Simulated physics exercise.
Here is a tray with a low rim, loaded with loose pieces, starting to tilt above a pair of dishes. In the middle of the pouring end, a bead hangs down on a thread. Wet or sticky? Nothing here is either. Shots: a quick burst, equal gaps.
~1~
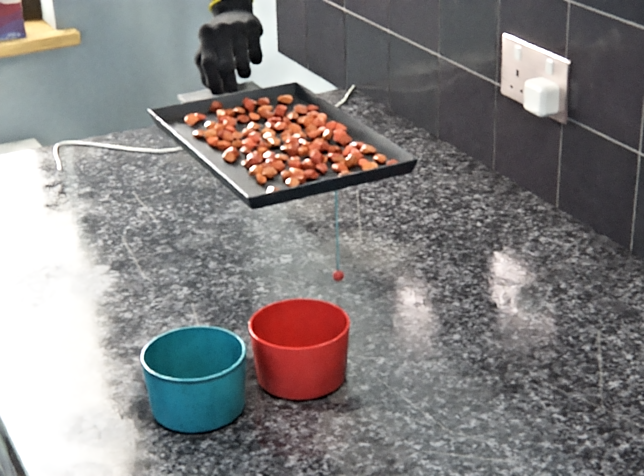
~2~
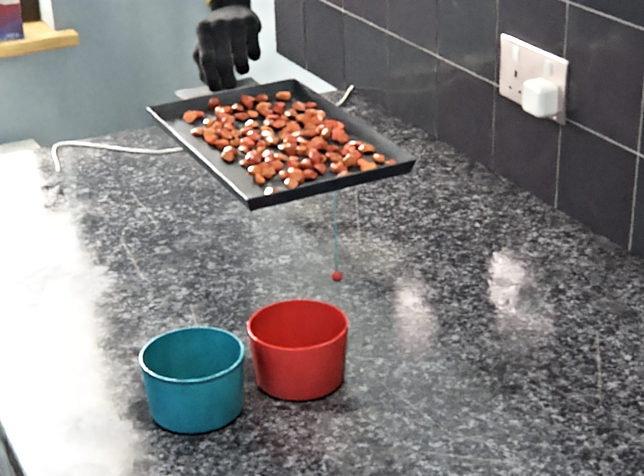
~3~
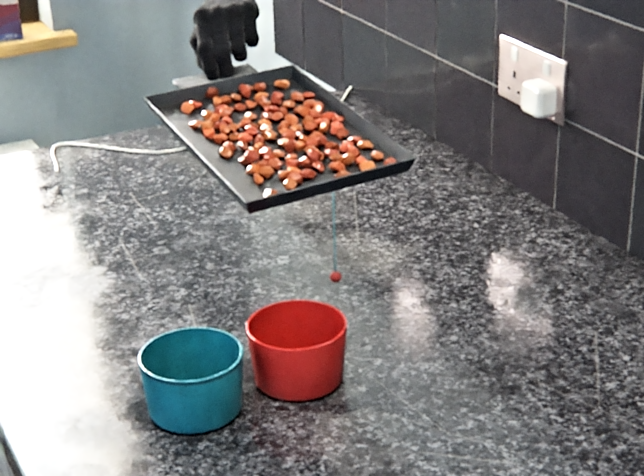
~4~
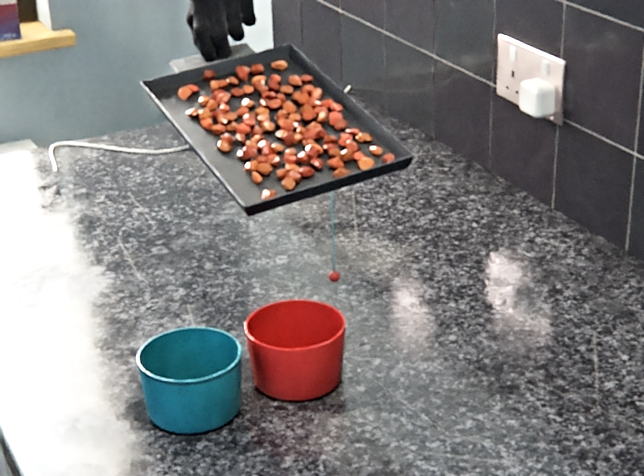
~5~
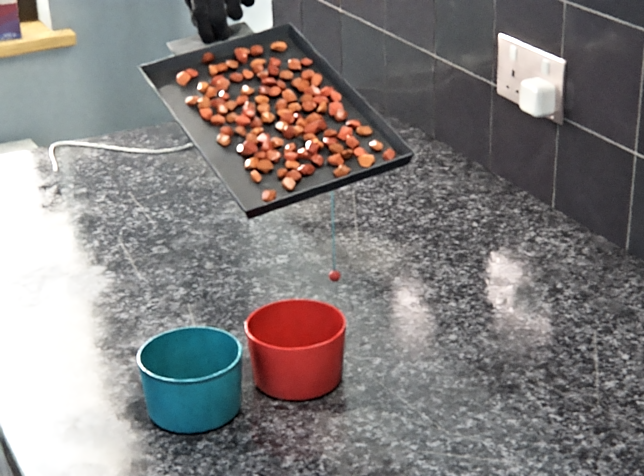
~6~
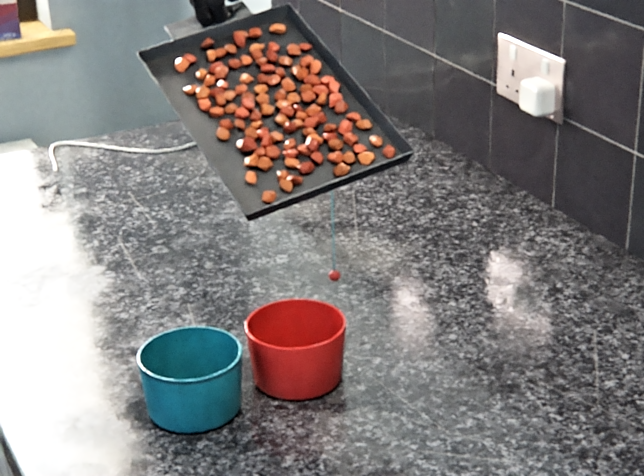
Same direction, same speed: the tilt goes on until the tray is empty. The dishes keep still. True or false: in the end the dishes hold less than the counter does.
False.
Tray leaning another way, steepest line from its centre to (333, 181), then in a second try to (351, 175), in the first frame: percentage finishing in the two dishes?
30 % and 10 %.
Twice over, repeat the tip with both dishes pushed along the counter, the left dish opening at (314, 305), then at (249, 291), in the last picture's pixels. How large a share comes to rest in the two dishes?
It comes to roughly 30 per cent in one try and roughly 10 per cent in the next.
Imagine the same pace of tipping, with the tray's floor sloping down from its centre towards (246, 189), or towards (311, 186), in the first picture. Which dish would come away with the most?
It would be the right-side one to begin with, and after that the right-side one.
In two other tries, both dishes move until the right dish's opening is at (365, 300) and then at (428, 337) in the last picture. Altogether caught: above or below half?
For the two tries in order: Exceeding half, not as much as half.
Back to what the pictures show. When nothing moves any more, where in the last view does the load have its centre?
The centre comes to rest near (284, 372).
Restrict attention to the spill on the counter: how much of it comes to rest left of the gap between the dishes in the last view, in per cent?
Left portion: Around 40 %.
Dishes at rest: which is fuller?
Winner, as observed: The right-positioned one.
Soon, tray tipped steeply; most on the tray; a stray few in the right dish; a stray few outside both; about a quarter in the air.
A while on, tray tipped past a quarter turn; a small part in the left dish; about half in the right dish; about a third outside both; a small part in the air.
Towards the end, tray tipped past a quarter turn; a small part in the left dish; about half in the right dish; about a third outside both.
Finally, tray tipped past a quarter turn; a small part in the left dish; about half in the right dish; about a third outside both.
